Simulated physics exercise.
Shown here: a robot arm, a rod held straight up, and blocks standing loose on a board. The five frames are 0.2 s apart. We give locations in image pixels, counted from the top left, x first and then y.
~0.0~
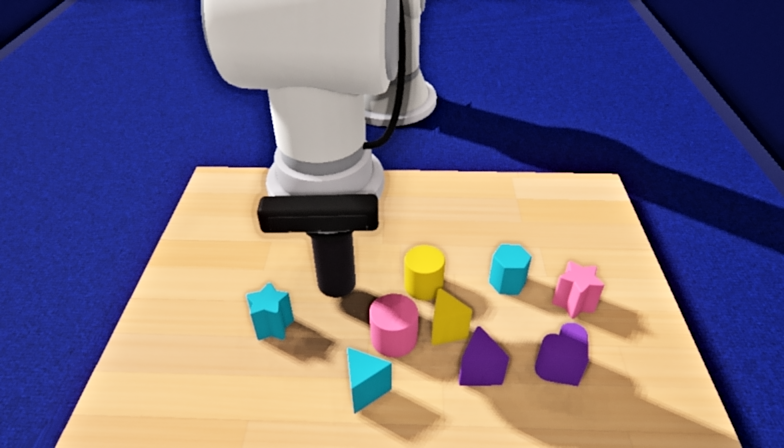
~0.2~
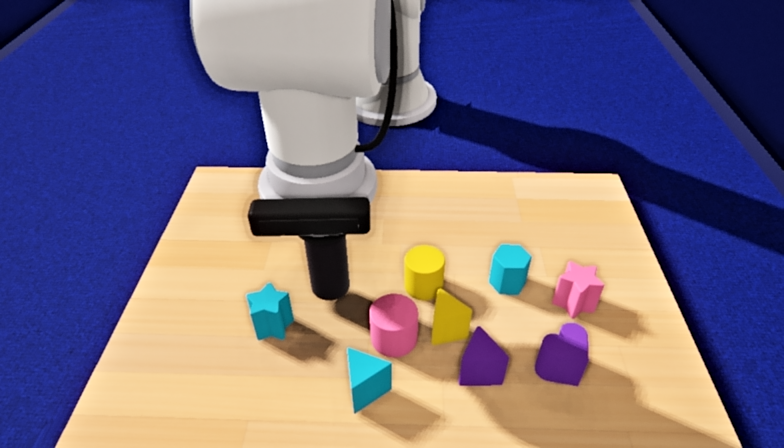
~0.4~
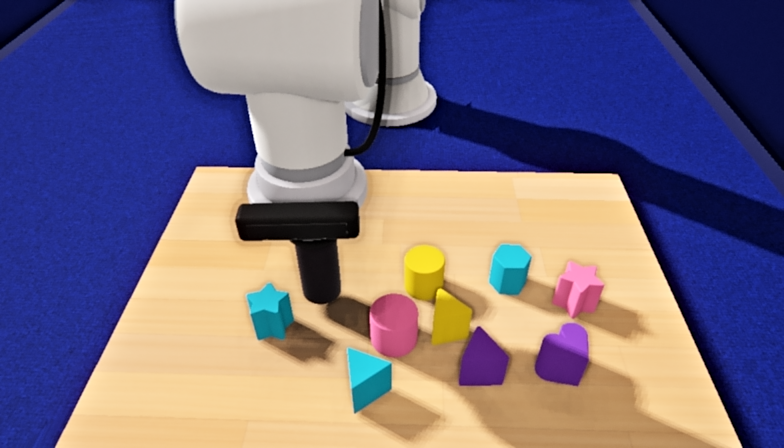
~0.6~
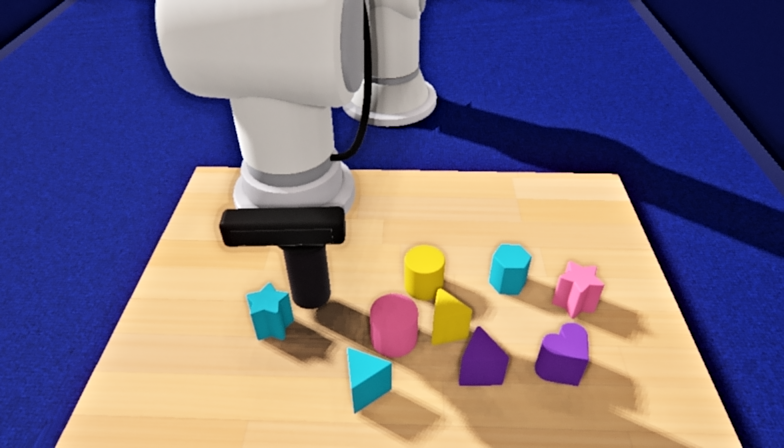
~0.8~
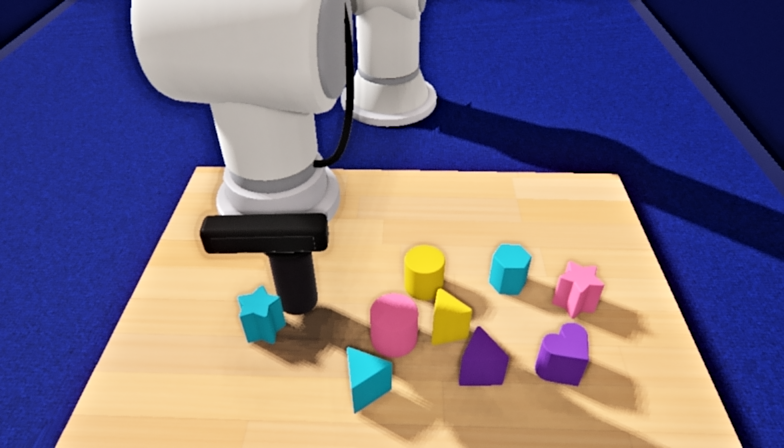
On a light wooden board over a blue floor, a robot arm moves its upright black rod left and slightly forward among scattered coloured blocks, then nudges the turquoise star-shaped block a little to the left while the others stay put.
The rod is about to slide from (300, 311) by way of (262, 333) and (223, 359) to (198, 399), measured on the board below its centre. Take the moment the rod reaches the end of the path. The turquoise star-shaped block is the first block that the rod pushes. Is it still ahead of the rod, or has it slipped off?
It falls back or aside.
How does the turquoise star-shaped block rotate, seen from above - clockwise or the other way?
Clockwise, looking down.
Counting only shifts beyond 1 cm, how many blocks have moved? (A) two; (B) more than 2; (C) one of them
I'll go with C - one of them.
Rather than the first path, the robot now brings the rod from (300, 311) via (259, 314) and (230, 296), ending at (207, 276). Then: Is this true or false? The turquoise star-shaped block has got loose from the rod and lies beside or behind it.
That is true.
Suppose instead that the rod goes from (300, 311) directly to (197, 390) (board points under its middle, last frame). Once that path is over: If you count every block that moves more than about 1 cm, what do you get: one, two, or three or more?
One.
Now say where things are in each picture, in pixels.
Rod's lower end (337, 284); turquoise star-shaped block (266, 298); pink circular block (394, 311), in the first picture.
Rod (331, 286); blocks still, in the second picture.
Rod (322, 290); blocks still, in the third picture.
Rod (312, 295); blocks still, in the fourth picture.
Rod (299, 300); turquoise star-shaped block (257, 302); pink circular block (394, 311), in the fifth picture.
The first path, step by step. One third of the way, rod (259, 322); turquoise star-shaped block (218, 322), turned 20° clockwise.
Two thirds of the way, rod (219, 349); turquoise star-shaped block (173, 348), turned 25° clockwise.
At the end, rod (193, 389); turquoise star-shaped block (147, 367), turned 60° clockwise; pink circular block still.
